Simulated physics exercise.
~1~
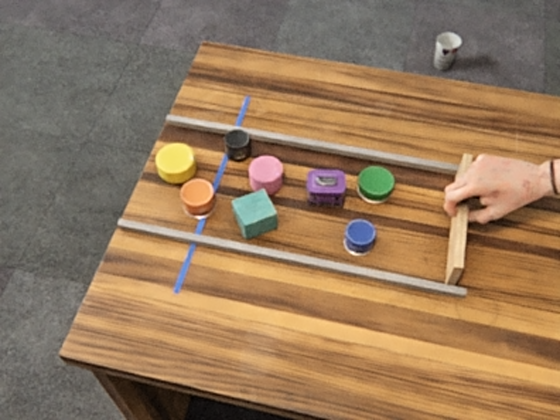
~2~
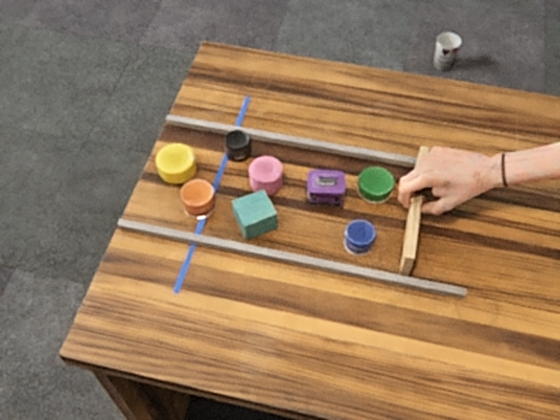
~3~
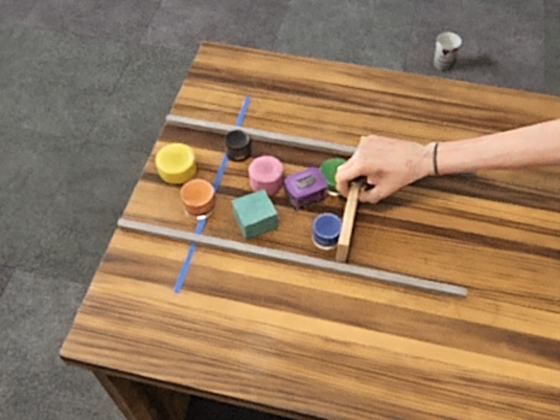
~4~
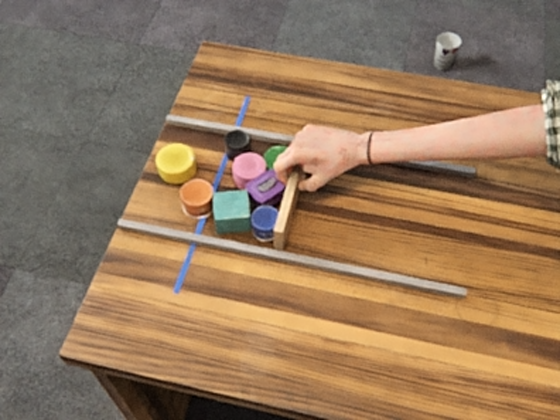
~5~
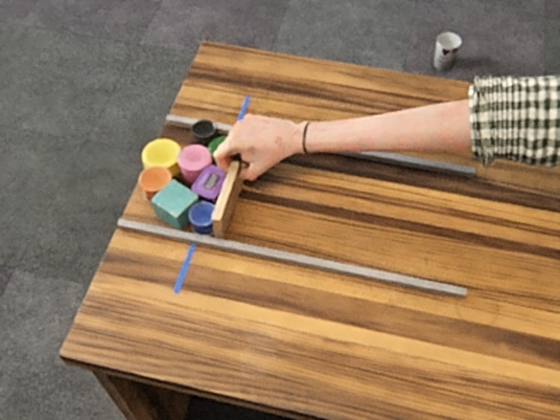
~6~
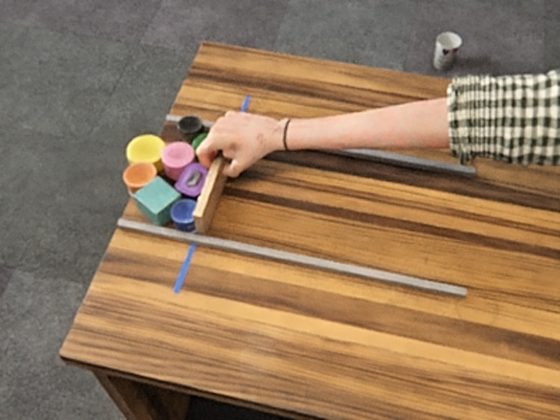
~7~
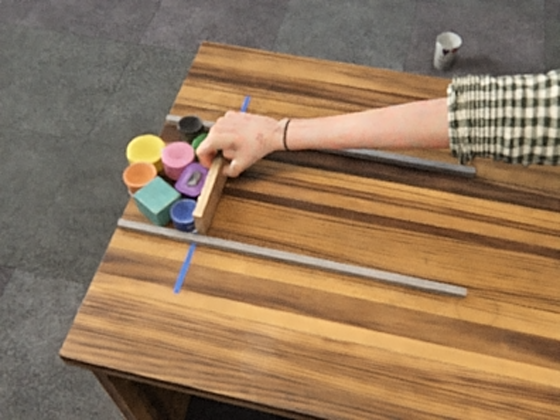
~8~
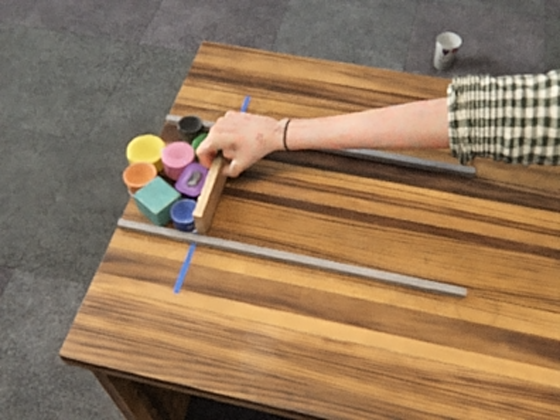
A wooden board, pushed left by a hand between two rails on a striped wooden table, gathers scattered colourful pots, a purple case and a turquoise block into a cluster, then stops near the blue tape with every item still on the table.
